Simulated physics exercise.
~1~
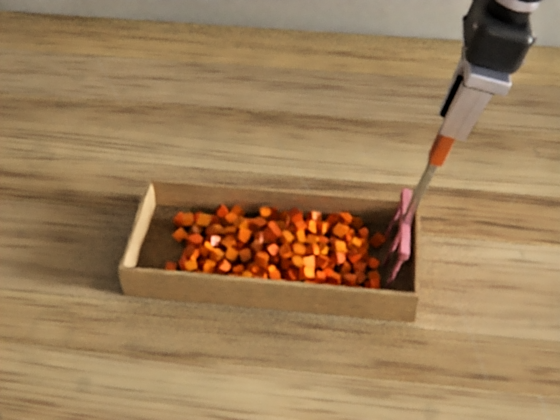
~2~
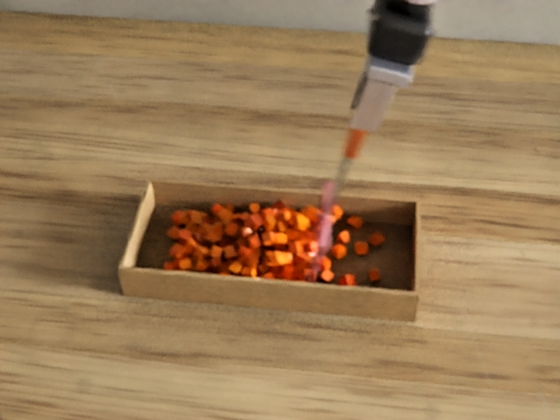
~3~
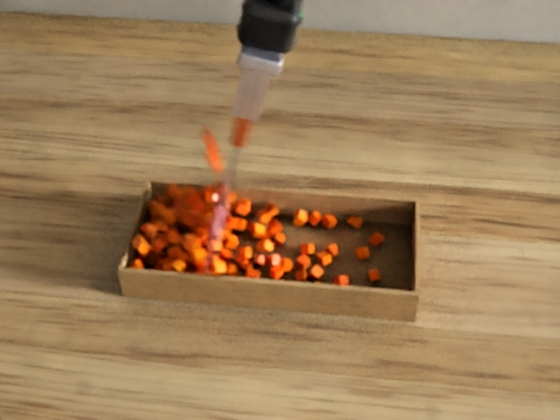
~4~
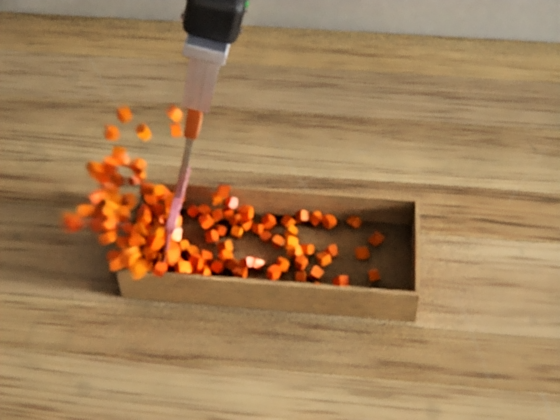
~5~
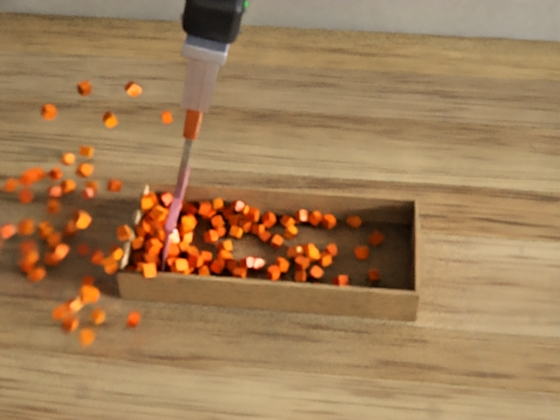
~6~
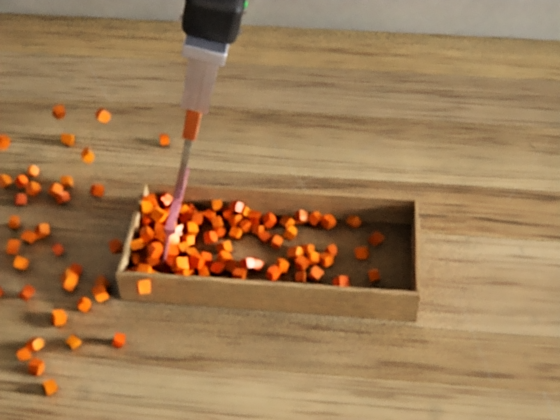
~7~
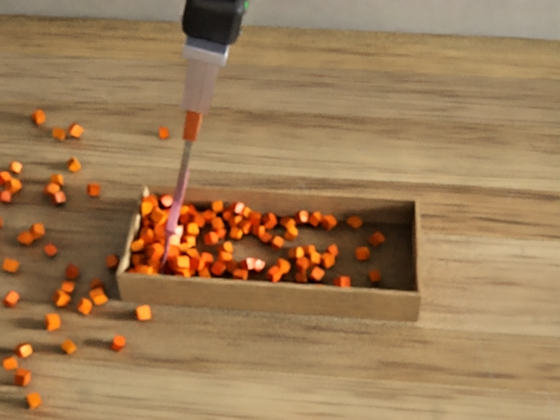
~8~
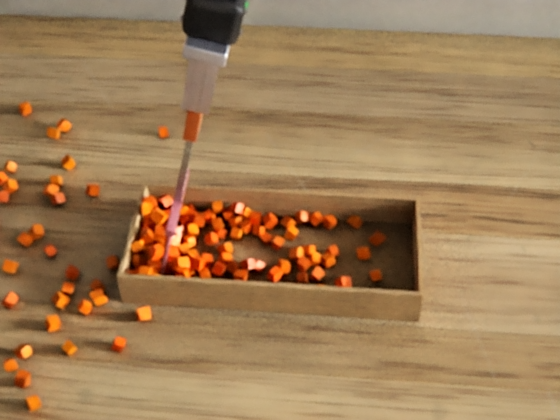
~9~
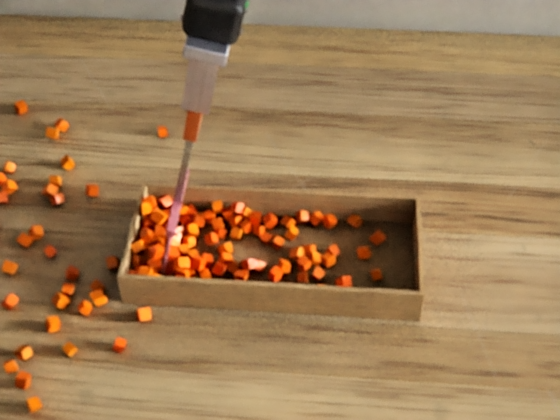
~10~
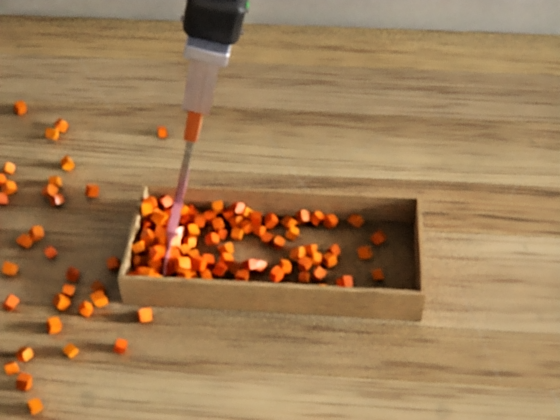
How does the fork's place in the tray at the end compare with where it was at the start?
The fork starts at the right end of the tray and finishes near the left end, standing among the heaped orange cubes.
